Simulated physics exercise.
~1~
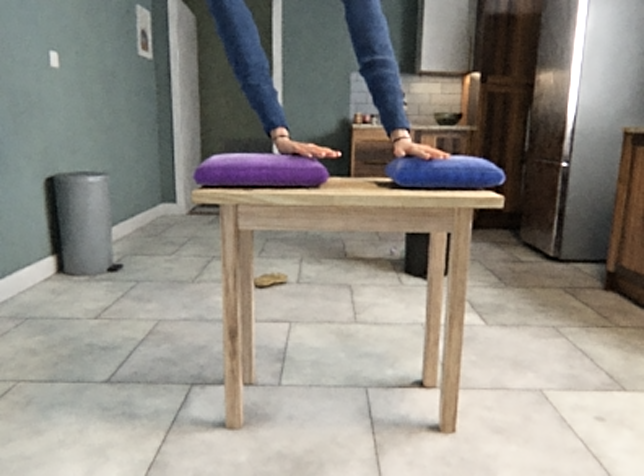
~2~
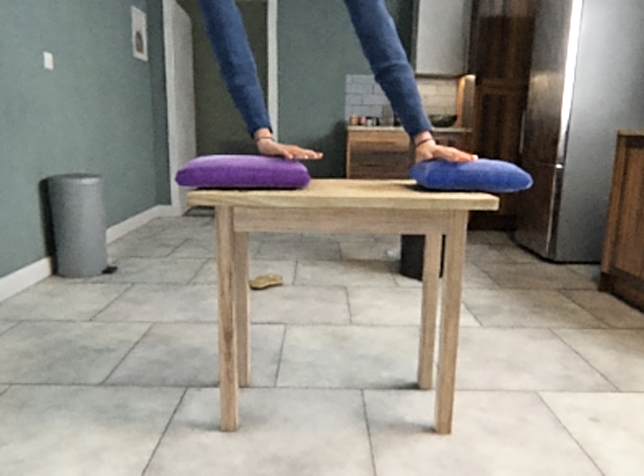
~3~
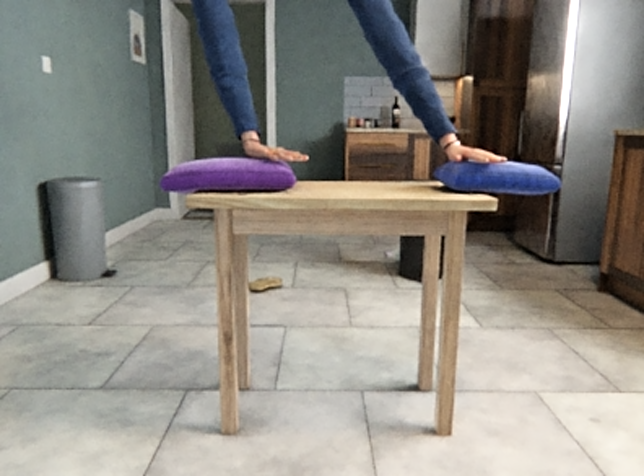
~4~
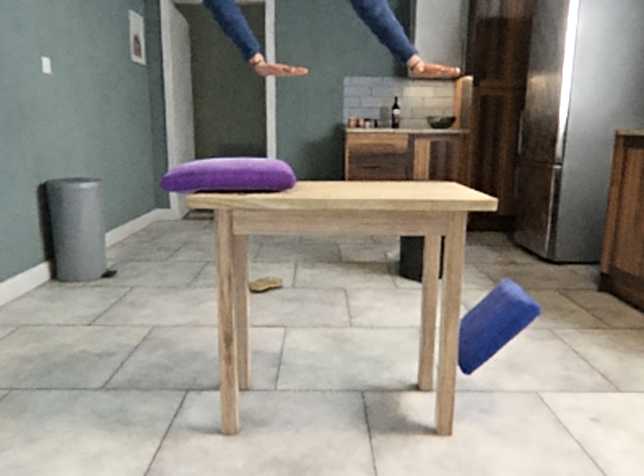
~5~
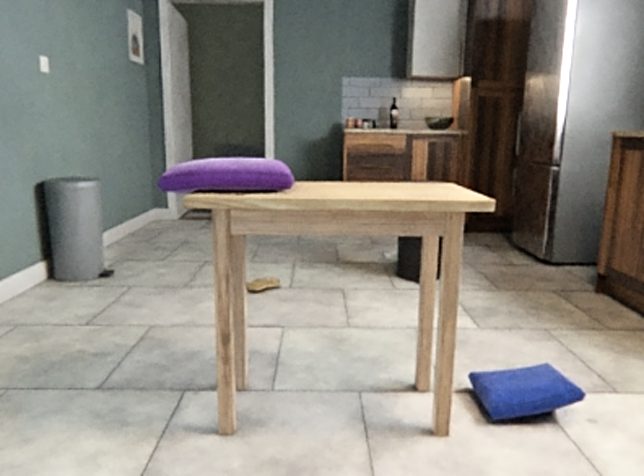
A blue cushion and a purple cushion are pushed apart by two hands on a wooden table until each overhangs an end. The hands lift away, and the blue one tips off the right end and lands on the floor, while the purple one stays on the left.
